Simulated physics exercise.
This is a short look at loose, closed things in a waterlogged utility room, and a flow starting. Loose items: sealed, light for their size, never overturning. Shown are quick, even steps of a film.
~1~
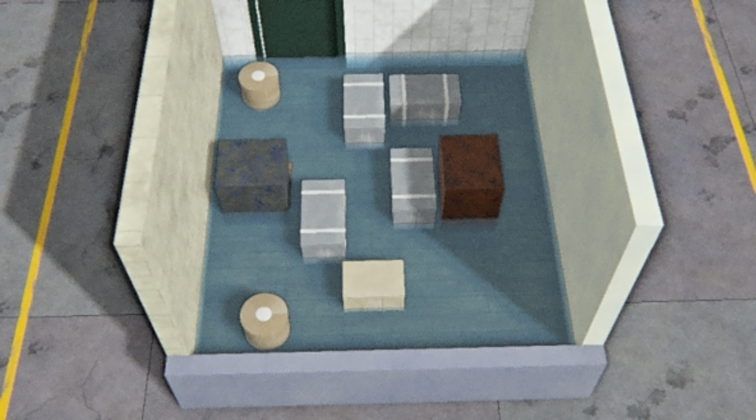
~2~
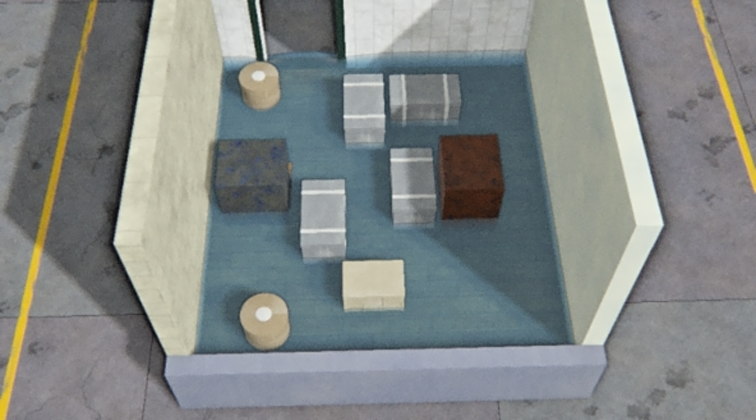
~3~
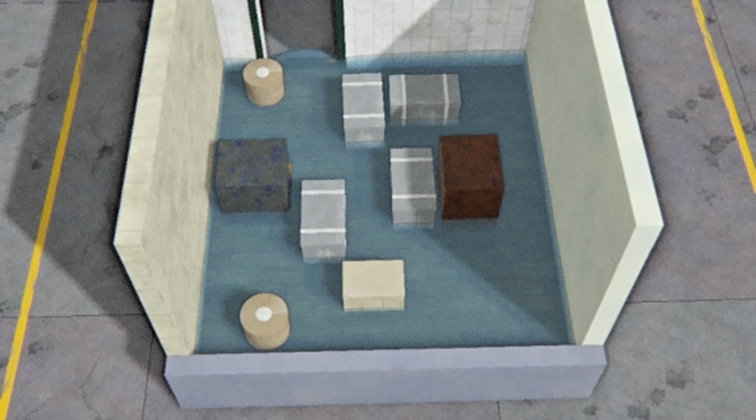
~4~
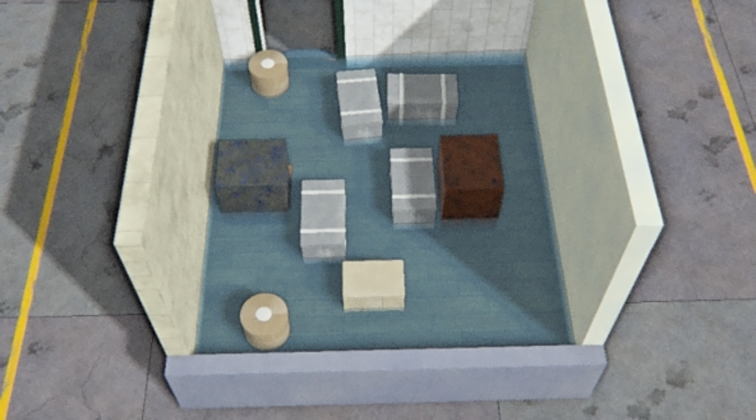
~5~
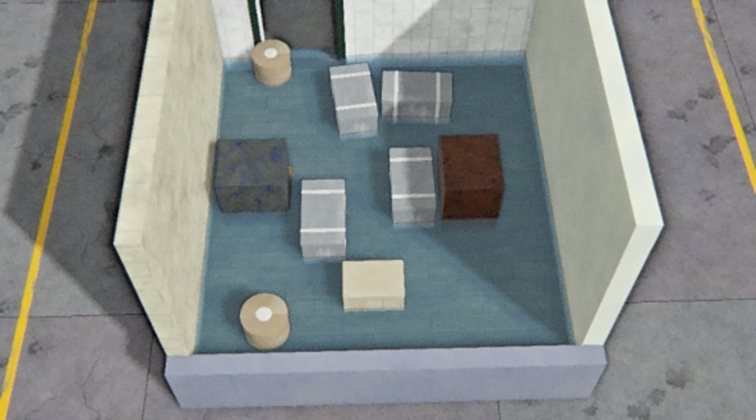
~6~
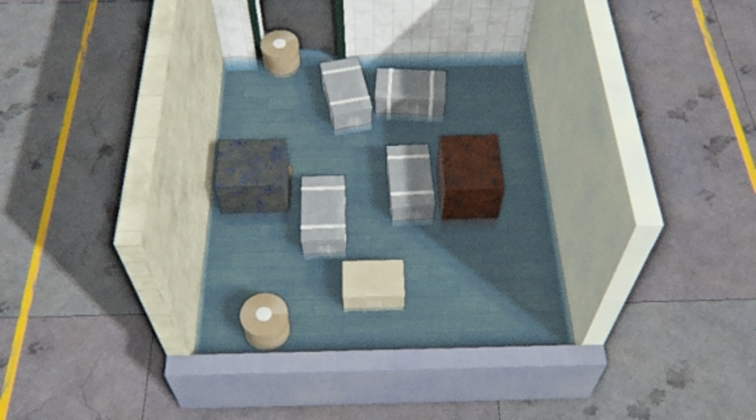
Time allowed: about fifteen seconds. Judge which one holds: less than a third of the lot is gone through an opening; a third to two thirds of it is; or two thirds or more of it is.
It is going to be at or above two thirds.
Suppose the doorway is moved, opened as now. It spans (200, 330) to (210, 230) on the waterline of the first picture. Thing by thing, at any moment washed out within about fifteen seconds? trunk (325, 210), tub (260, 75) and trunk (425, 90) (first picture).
Taking each in turn, I'd say carried off, stuck within and stuck within.
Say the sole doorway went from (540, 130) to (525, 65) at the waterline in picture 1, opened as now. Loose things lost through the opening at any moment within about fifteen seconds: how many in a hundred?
My estimate is some 40 percent.
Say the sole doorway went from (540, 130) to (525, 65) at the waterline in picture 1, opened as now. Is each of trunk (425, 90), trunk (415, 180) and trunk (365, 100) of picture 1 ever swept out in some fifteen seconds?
Each object, in the order asked: Flushed / flushed / flushed.
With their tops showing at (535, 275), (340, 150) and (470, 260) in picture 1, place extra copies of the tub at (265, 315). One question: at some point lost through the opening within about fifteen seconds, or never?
Summary in sequence: Never leaves, exits at some point, never leaves.
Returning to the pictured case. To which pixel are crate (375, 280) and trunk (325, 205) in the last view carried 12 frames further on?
I'd say around (370, 246) for the first and around (317, 116) for the second.
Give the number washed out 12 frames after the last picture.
3 of them.
A moment on, 1 of 7 are out; 6 afloat.
Next, 3 of 7 are out; 4 afloat.
Later, 4 of 7 are out; 3 afloat.
In the end, 5 of 7 are out; 2 afloat.
